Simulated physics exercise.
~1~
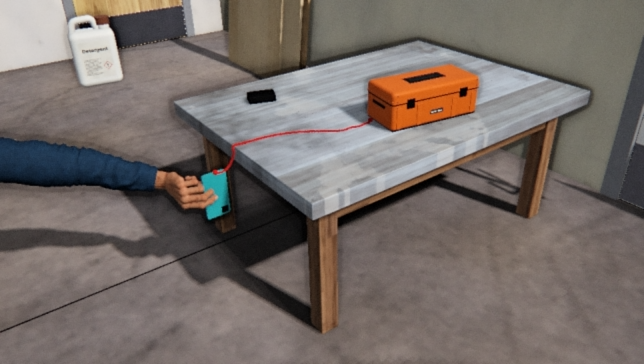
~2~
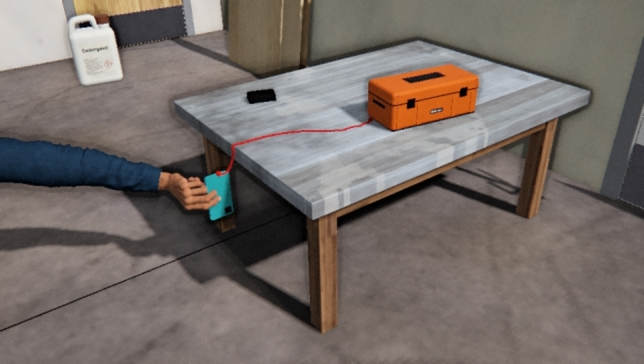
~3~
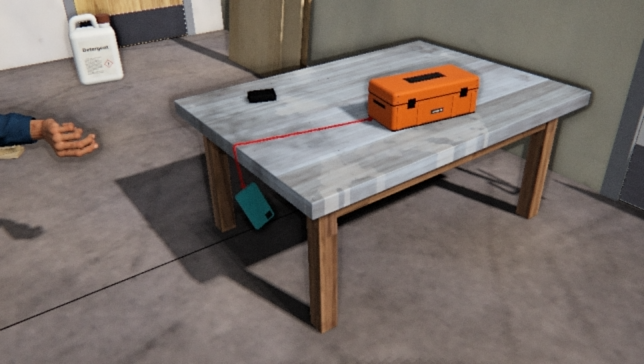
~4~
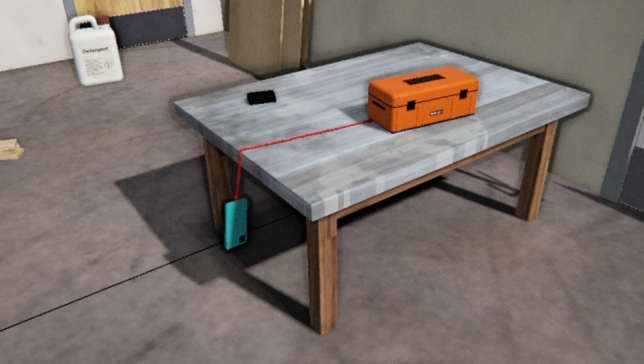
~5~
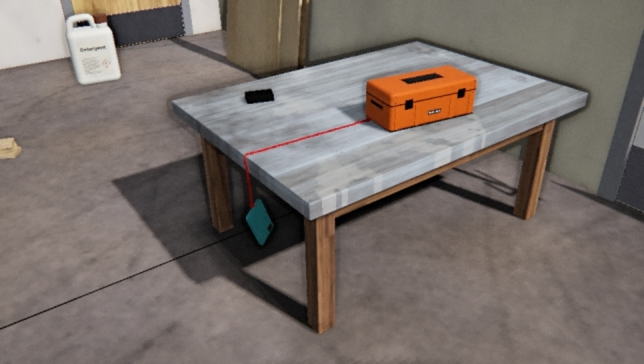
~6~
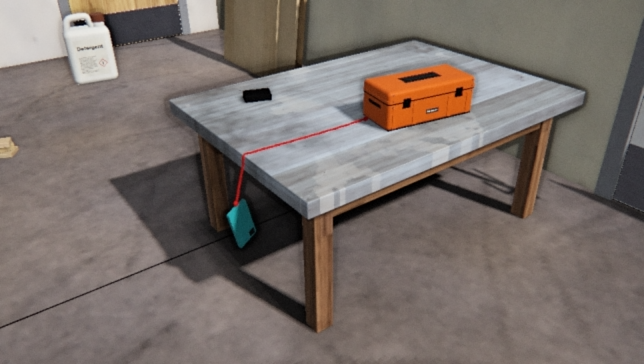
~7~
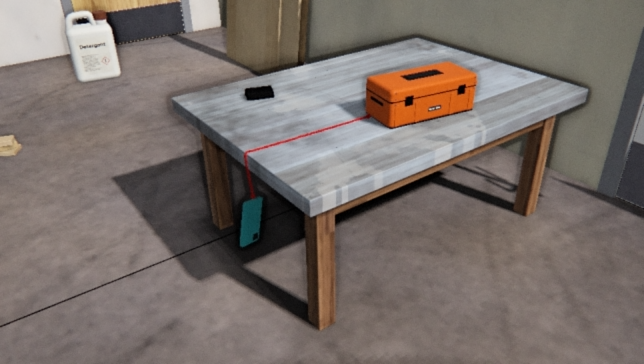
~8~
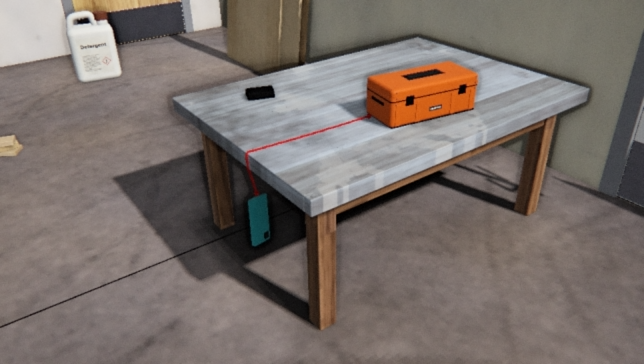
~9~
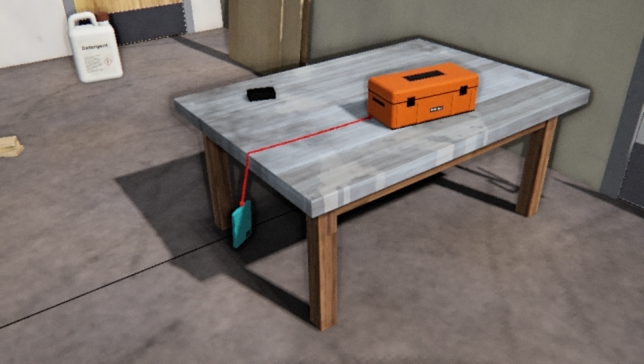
Beside a grey-topped workbench, a hand held a turquoise phone tied by a red cord to an orange toolbox, then let go and drew away left; the phone swung and twisted below the edge, ending still hanging while the toolbox and black sponge stayed put.
